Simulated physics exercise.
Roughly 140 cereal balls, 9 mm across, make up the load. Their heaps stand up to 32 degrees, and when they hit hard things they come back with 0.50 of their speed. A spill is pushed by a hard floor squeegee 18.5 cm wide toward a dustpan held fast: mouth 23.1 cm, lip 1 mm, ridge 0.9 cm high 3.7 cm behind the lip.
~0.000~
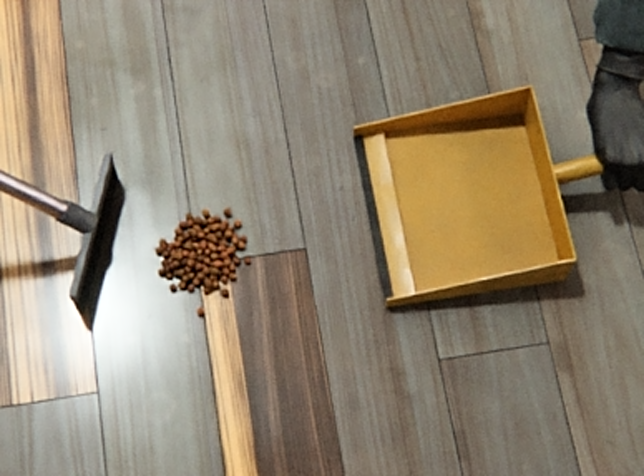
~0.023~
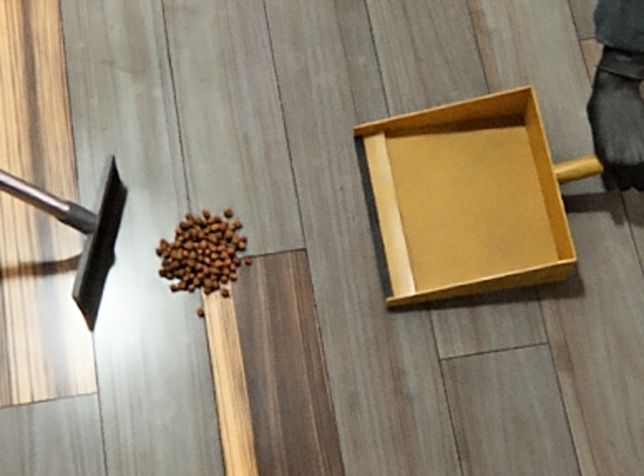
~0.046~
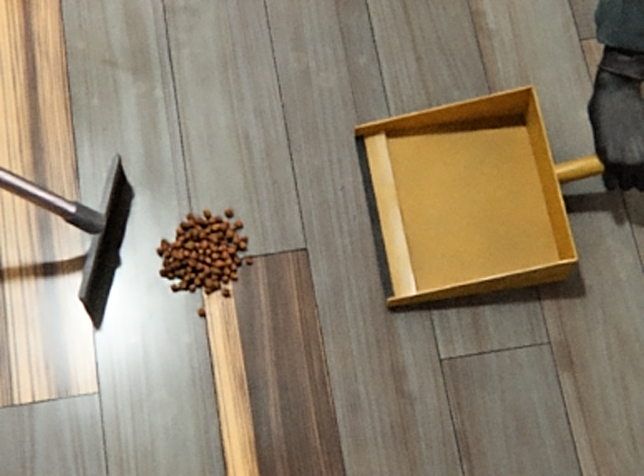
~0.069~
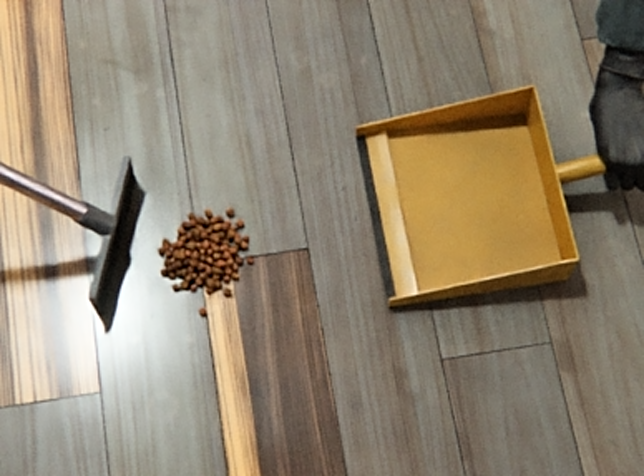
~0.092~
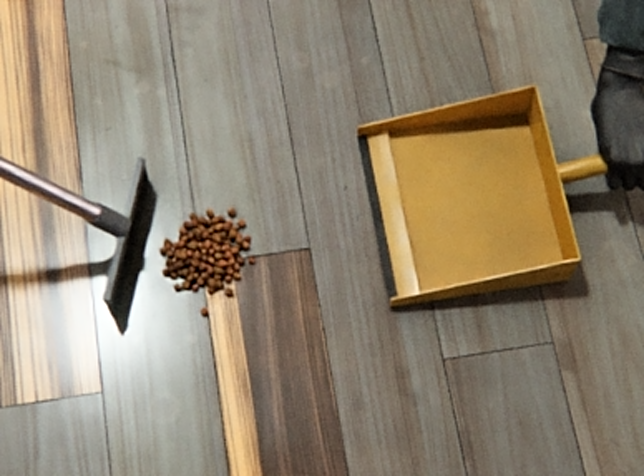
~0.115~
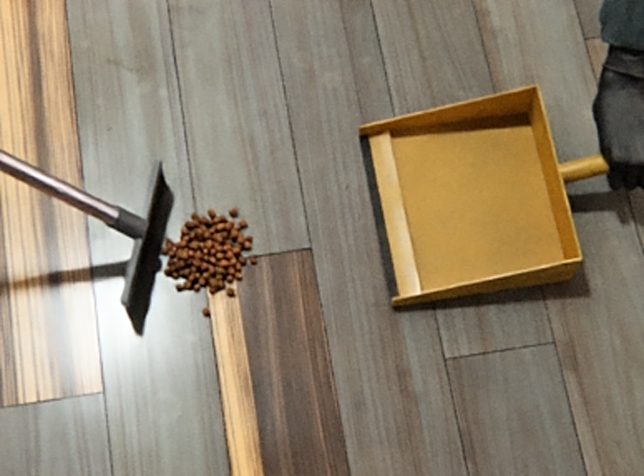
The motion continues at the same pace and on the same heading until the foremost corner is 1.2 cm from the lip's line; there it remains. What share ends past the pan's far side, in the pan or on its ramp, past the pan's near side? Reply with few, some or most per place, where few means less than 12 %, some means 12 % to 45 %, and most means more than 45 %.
Past the pan's far side = few, in the pan or on its ramp = some, past the pan's near side = some.
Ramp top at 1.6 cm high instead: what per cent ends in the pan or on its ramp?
Around 25 per cent.
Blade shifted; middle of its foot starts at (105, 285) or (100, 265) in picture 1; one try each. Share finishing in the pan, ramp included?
About 25 and 30 per cent.
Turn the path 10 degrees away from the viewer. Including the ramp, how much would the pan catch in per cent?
That would give about 35 percent.
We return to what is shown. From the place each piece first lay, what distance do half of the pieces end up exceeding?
I'd say close to 24 cm.
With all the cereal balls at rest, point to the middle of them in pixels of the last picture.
Estimated resting centre: Around (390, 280).
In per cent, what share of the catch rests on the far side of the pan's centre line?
Something like 10 in a hundred.
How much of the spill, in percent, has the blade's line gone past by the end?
Near 0 percent, give or take.
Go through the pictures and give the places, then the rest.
In the first picture, blade from (74, 297) to (109, 160), moved 0.0 cm, 0 of the pieces shifted so far; middle of the pieces at (200, 252); pan at (472, 204).
In the second picture, blade from (76, 297) to (111, 160), moved 0.2 cm, 0 of the pieces shifted so far; middle of the pieces at (200, 252).
In the third picture, blade from (83, 298) to (117, 161), moved 0.9 cm, 0 of the pieces shifted so far; middle of the pieces at (201, 252).
In the fourth picture, blade from (94, 299) to (127, 162), moved 1.9 cm, 0 of the pieces shifted so far; middle of the pieces at (203, 252).
In the fifth picture, blade from (108, 300) to (141, 163), moved 3.4 cm, 0 of the pieces shifted so far; middle of the pieces at (204, 252).
In the sixth picture, blade from (125, 302) to (158, 165), moved 5.3 cm, 0 of the pieces shifted so far; middle of the pieces at (206, 252); pan at (478, 204). Its pace works out near 0.81 m/s, heading 17 degrees towards the viewer's side.
After 0.28 s, middle of the blade 15 cm from the lip; 0 % over the lip, far side 0 %, near side 0 %.
Then, at 0.38 s, middle of the blade 8 cm from the lip; 0 % over the lip, far side 0 %, near side 15 %.
After 0.62 s, middle of the blade 4 cm from the lip; 40 % over the lip, far side 0 %, near side 25 %.
In the end, at 1.1 s, far side 0 %, pan 35 %, near side 25 %, in front of the lip or behind the blade 40 %.
